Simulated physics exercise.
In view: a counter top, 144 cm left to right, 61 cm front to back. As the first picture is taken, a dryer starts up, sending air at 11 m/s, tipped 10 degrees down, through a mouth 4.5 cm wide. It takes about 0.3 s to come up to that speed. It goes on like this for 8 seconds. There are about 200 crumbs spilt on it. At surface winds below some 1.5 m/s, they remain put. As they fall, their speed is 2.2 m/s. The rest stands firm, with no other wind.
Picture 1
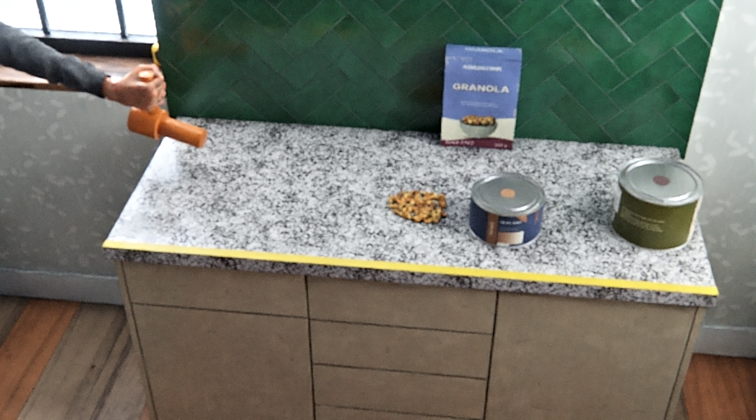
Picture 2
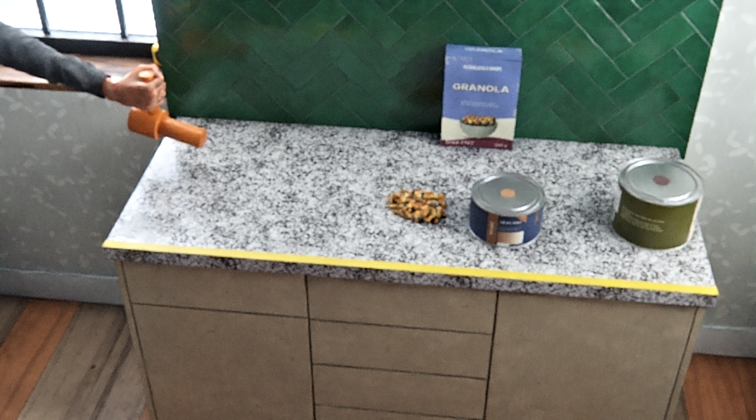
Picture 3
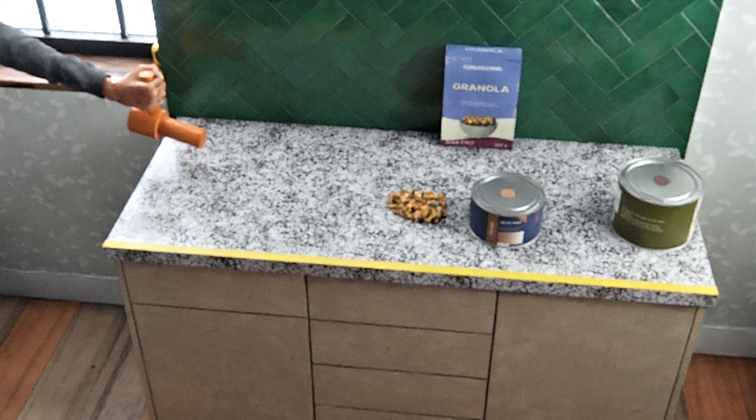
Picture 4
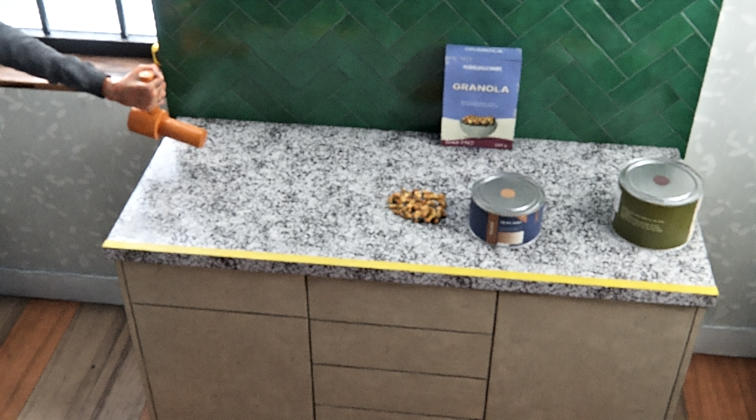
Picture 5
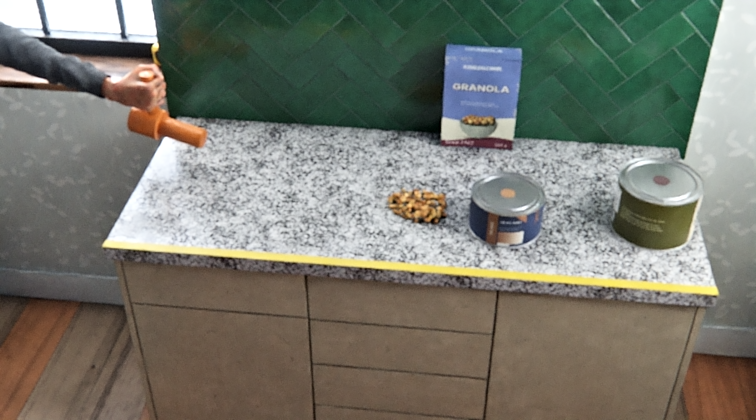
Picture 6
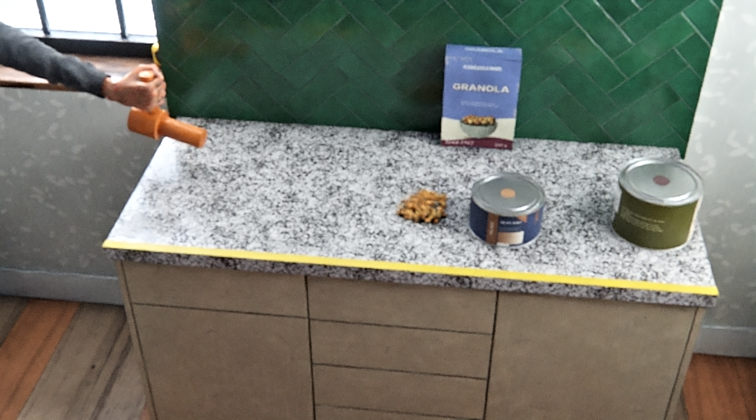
A small pile of brown crumbs sits unmoved on a speckled counter beside two tins and a granola carton, while a hand at the left holds an orange dryer pointed across the top. At the end, some crumbs shift slightly right, bunching nearer the blue tin.
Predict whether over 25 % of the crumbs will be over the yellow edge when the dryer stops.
Prediction: More than 25 % go over the yellow edge.
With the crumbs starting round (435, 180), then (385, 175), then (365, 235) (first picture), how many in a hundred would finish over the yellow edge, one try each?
Results, one try each: 0 %, 0 %, 100 %.
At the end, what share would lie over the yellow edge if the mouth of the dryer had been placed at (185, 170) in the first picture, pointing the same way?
Result: Approx. 2 %.
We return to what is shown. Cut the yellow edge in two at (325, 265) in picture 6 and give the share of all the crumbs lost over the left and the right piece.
Roughly 0 % cross the left stretch, and around 60 % the right stretch.
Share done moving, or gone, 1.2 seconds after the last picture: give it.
Some 80 per cent.
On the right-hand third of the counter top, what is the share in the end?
Roughly 5 %.
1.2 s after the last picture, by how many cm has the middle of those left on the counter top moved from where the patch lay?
Centre offset: Approx. 50 cm.
Then, 1.2 s after the last picture, 59 % are over the yellow edge; the middle of those still in play is near (610, 210); 79 % have settled or left.
Then, 2.2 s after the last picture, 60 % are over the yellow edge; 86 % have settled or left.
Then, 4.1 s after the last picture, 63 % are over the yellow edge; 90 % have settled or left.
Then, 7.7 s after the last picture, at the end, 64 % are over the yellow edge.
